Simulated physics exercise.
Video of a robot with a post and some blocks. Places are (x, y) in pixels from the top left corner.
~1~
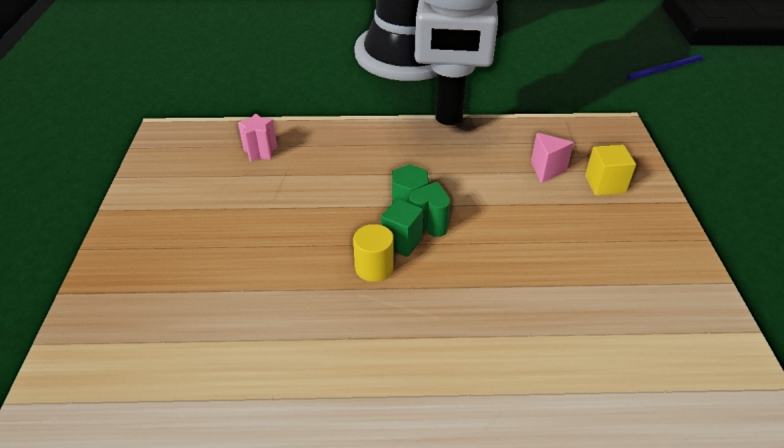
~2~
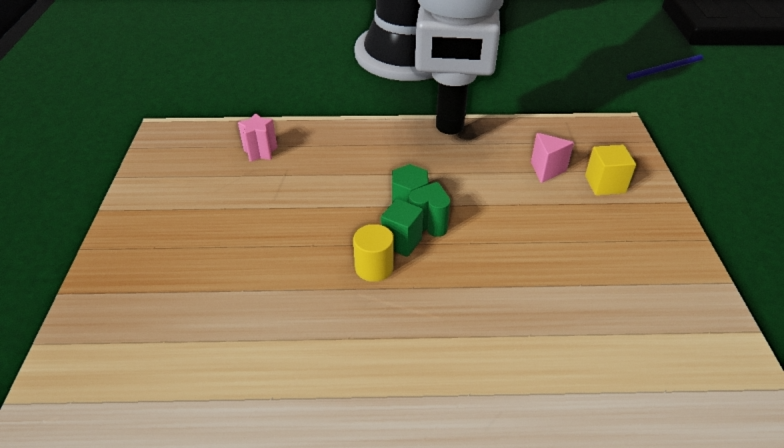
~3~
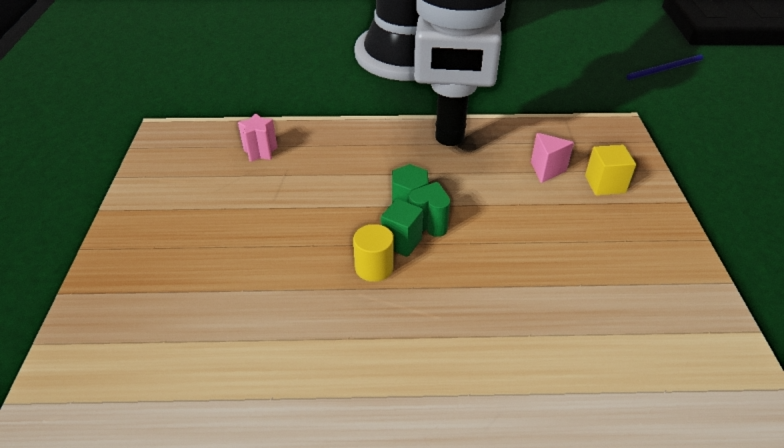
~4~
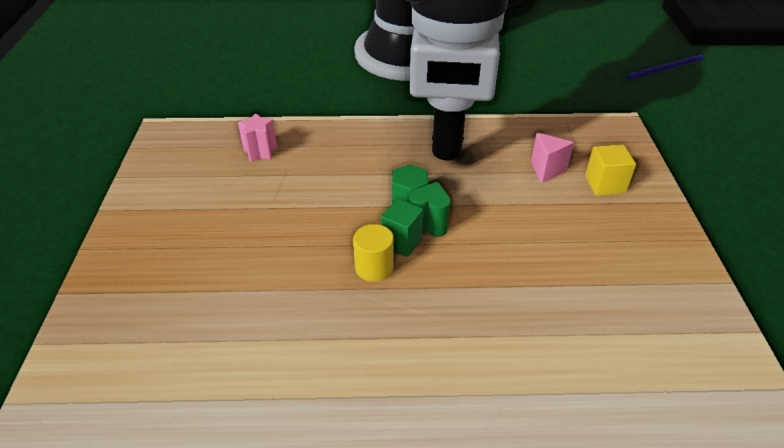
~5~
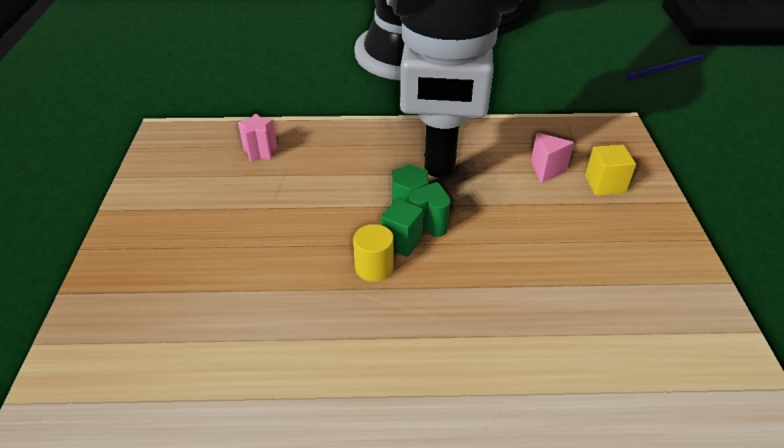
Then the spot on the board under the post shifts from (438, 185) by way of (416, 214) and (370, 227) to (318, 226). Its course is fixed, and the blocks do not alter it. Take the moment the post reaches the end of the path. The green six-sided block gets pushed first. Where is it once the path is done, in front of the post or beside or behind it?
Once the path is finished, the green six-sided block still sits ahead of the post.
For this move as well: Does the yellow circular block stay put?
No
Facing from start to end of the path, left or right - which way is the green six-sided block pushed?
Towards the right-hand side.
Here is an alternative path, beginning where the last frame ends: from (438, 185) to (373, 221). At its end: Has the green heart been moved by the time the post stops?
It seems not.
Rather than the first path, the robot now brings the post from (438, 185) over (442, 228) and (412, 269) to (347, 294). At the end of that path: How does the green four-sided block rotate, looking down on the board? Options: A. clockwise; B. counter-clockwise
The one that fits is A, clockwise.
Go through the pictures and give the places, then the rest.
In the first frame, post tip at (449, 119); block tops, yellow circular block at (373, 237); green four-sided block at (402, 212); green six-sided block at (410, 176); green heart at (431, 195).
In the second frame, post at (450, 127); blocks unchanged.
In the third frame, post at (450, 139); blocks unchanged.
In the fourth frame, post at (447, 153); blocks unchanged.
In the fifth frame, post at (440, 169); yellow circular block at (373, 237); green four-sided block at (402, 212); green six-sided block at (410, 176); green heart at (431, 195).
What follows on the original path. One third of the way, post at (416, 198); green four-sided block at (400, 217); green six-sided block at (382, 190), turned 50° clockwise; green heart at (433, 204).
Two thirds of the way, post at (369, 211); yellow circular block at (370, 245); green four-sided block at (394, 220), turned 30° anticlockwise; green six-sided block at (332, 200), turned 65° clockwise; green heart at (433, 206).
At the end, post at (316, 210); yellow circular block at (370, 245); green four-sided block at (394, 220), turned 30° anticlockwise; green six-sided block at (279, 205), turned 35° clockwise; green heart at (433, 206).
